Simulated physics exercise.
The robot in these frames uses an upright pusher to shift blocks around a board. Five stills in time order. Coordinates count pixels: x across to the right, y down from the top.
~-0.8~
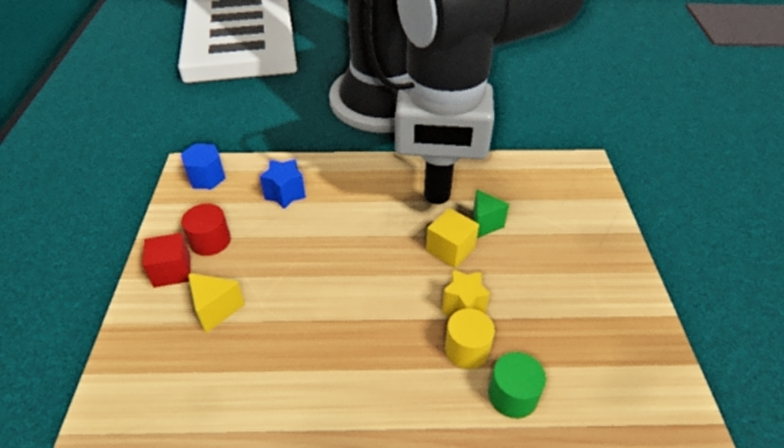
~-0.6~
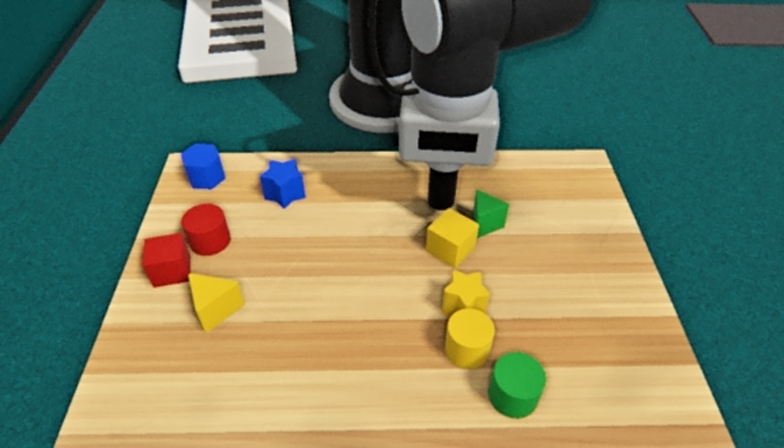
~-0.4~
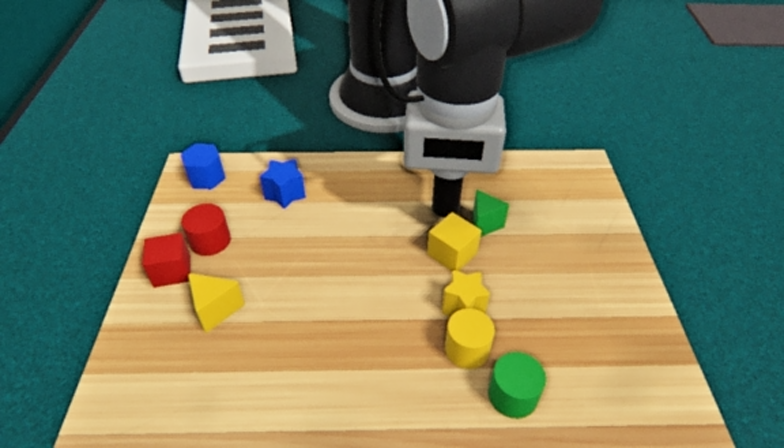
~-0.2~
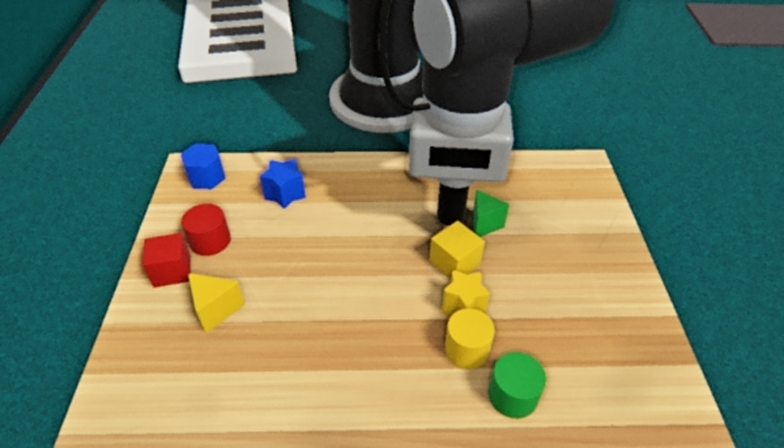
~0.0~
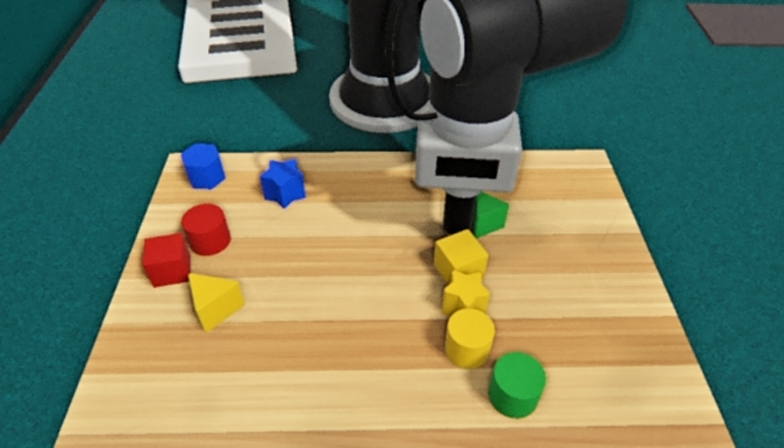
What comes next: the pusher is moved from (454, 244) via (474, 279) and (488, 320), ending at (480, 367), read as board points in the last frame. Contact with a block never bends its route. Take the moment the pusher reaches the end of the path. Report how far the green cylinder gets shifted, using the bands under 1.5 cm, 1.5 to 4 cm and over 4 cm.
Below 1.5 cm.
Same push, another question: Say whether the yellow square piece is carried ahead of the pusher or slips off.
Expect to find it ahead of the pusher.
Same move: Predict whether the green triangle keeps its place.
In the end it has not been moved.
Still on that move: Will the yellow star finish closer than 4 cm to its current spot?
I believe not.
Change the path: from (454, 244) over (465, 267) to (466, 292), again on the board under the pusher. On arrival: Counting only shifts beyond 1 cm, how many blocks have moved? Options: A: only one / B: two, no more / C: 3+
C (3+)
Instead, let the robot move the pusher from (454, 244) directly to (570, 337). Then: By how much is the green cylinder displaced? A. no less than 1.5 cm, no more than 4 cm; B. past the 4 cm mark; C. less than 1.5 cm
It's C.
On the path given first. One third of the way, pusher (478, 264); yellow square piece (476, 285), turned 45° clockwise; yellow star (461, 316), turned 15° clockwise; yellow cylinder (468, 355).
Two thirds of the way, pusher (491, 305); yellow square piece (476, 328), turned 75° clockwise; yellow star (441, 348), turned 45° clockwise; yellow cylinder (454, 393).
At the end, pusher (483, 351); yellow square piece (452, 365), turned 95° clockwise; yellow star (407, 372), turned 65° clockwise; yellow cylinder (440, 416); green triangle still; green cylinder still.
